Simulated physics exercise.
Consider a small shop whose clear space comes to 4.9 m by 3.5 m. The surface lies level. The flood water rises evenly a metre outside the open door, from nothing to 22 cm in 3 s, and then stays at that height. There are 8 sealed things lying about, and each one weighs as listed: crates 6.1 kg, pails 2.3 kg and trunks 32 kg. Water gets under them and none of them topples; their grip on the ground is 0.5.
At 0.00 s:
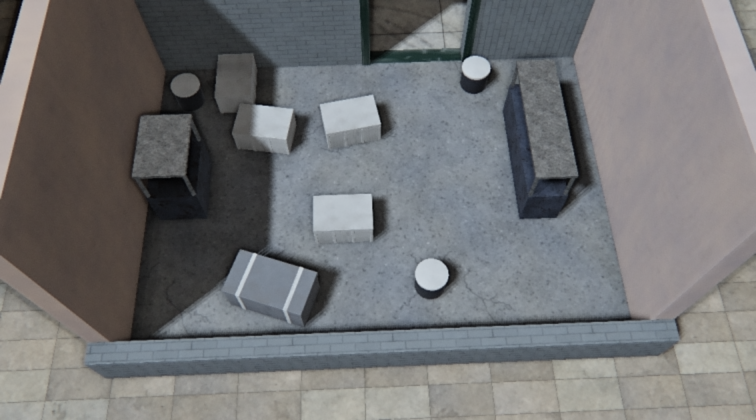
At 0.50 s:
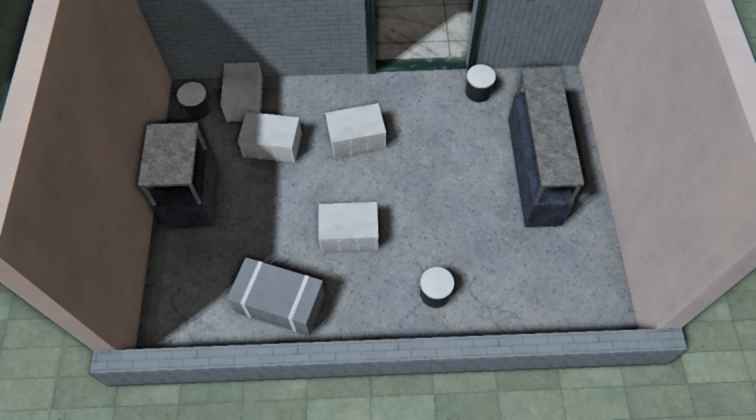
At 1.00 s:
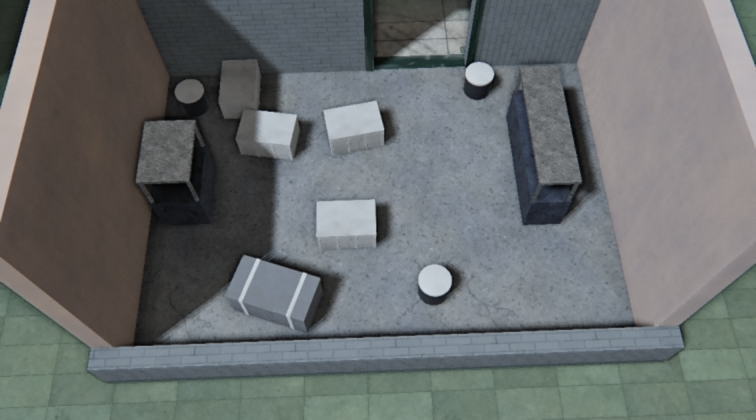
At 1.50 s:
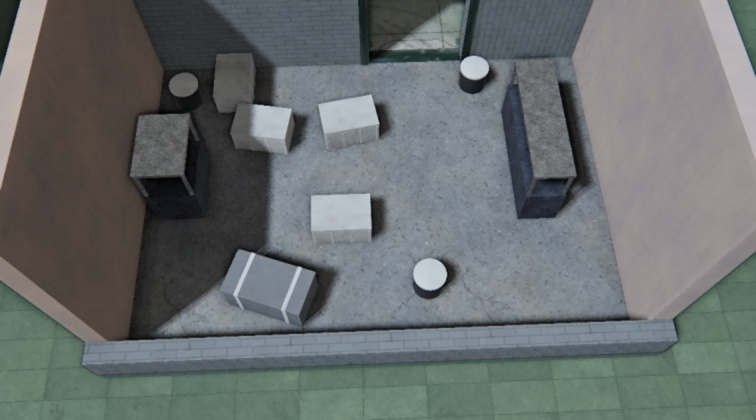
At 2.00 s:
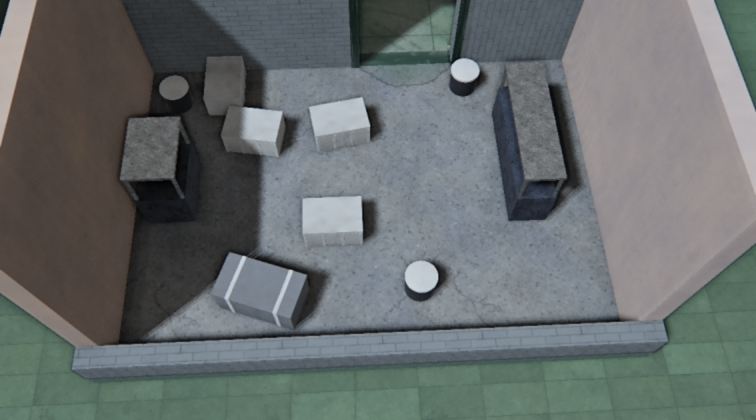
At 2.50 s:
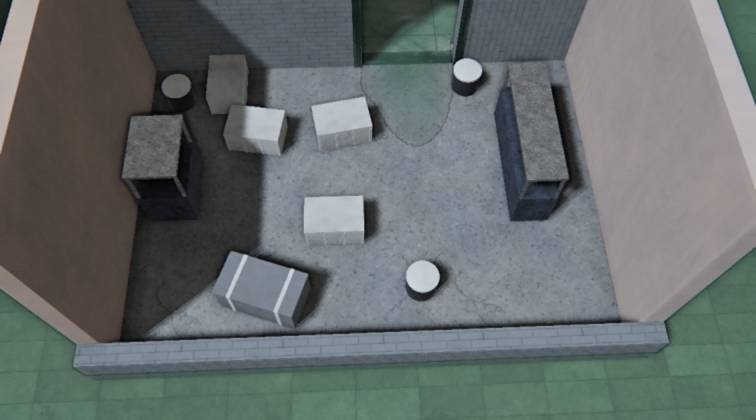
In this clip, seen from above, a small walled room holds pale and grey blocks, dark counters and white-topped round containers, all staying in place as the view shifts slightly; green-tinted water then spreads in through the doorway.
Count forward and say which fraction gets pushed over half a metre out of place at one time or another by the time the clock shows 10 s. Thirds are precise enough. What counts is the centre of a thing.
Most likely a middling share gets moved that far.
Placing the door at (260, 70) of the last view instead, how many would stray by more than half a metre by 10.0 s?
Then 6 of them would.
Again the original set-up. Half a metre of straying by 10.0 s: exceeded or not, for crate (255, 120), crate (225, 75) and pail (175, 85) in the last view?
In turn: Below the mark, below the mark, below the mark.
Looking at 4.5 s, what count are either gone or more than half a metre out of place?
The number by then is 1.
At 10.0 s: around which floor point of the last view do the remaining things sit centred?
(267, 188).
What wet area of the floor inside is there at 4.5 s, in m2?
Roughly 9.0 m2.
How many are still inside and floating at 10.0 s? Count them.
Count: 7.
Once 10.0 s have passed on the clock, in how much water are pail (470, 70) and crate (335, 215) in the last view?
About 5 and 10 cm.
After 3.5 s 0 of 8 are over 50 cm from their spots; 0 afloat.
After 4.5 s 1 of 8 are over 50 cm from their spots; 1 afloat.
After 7.0 s 2 of 8 are over 50 cm from their spots; 3 afloat.
After 10.0 s 3 of 8 are over 50 cm from their spots, and 3 have been at some point; 7 afloat.
